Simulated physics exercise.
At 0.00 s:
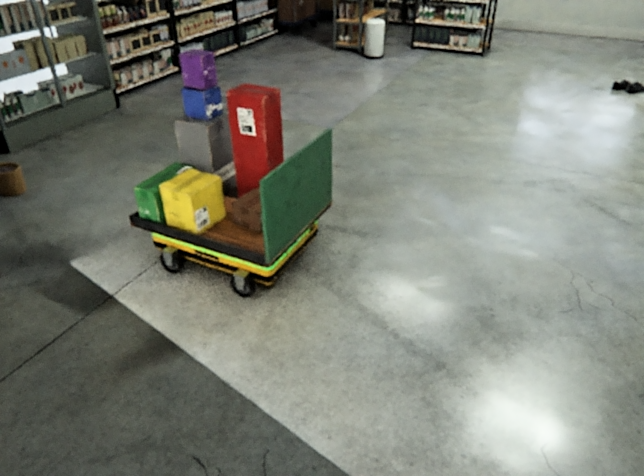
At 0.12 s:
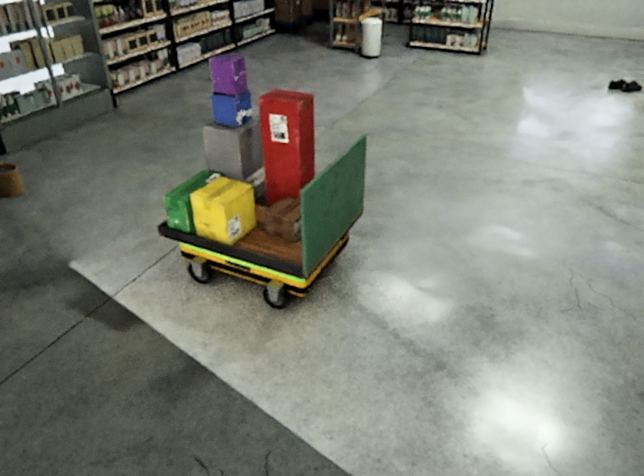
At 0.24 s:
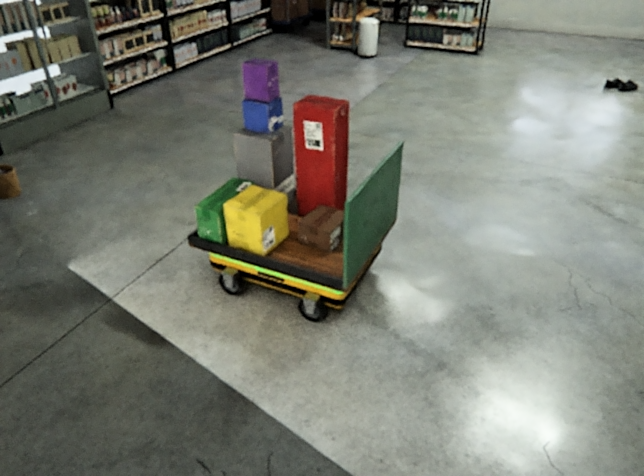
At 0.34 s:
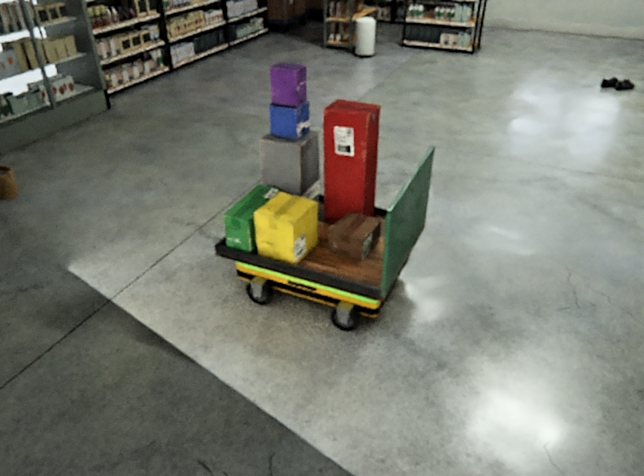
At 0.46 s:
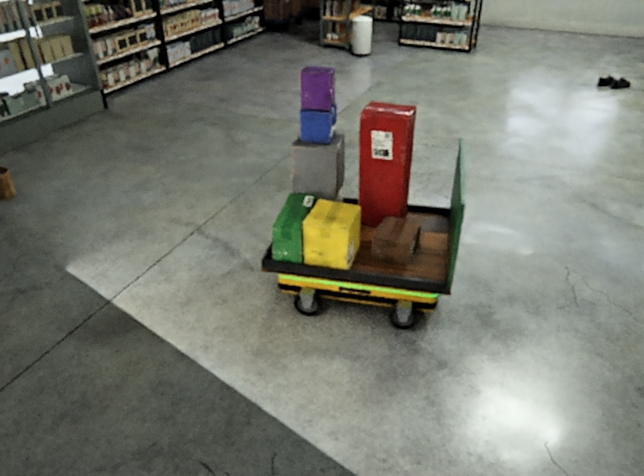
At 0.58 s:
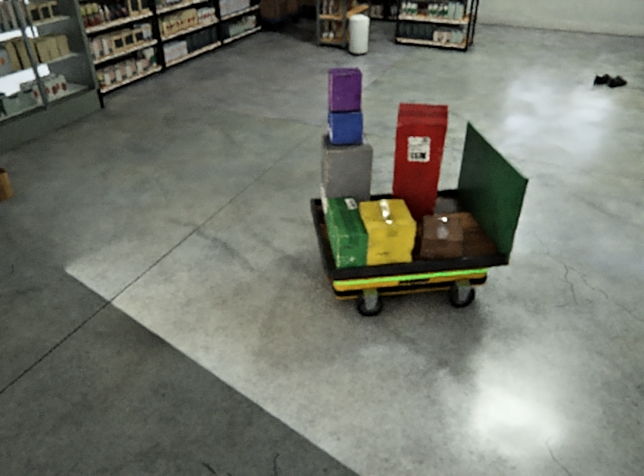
The clip opens on a robot cart carrying colourful boxes and a green upright board across a concrete floor near stocked shelves. It rolls toward the right and slightly nearer, then swings its board end away from the viewer as the tall red box starts to lean.
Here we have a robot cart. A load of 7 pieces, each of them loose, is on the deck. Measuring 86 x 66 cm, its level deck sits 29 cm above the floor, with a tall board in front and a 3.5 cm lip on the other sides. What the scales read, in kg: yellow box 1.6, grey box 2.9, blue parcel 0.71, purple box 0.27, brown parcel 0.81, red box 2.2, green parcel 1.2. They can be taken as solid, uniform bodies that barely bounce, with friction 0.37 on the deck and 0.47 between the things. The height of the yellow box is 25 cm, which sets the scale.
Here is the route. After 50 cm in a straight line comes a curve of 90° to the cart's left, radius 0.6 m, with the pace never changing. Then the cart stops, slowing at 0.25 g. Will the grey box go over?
No - pretty sure it makes it through.
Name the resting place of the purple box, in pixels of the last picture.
Look near (446, 46) and you'll find it.
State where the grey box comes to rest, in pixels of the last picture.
It winds up close to (441, 120).
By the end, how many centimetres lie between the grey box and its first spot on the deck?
About 2 cm.
After 0.68 s, 116 cm covered, turned 48°; red box 30° off upright; brown parcel moved 22 cm; yellow box moved 4 cm.
After 0.88 s, 150 cm covered, turned 80°; red box 71° off upright; brown parcel moved 22 cm; yellow box moved 4 cm.
After 1.18 s, 198 cm covered, turned 90°; grey box moved 2 cm near (427, 139); red box on its side; brown parcel moved 19 cm.
In the end (2.2 s), toppled on the deck, red box; not toppled but over 10 cm from the start, brown parcel; the other 5 under 10 cm from the start. In the last view, grey box near (441, 120).
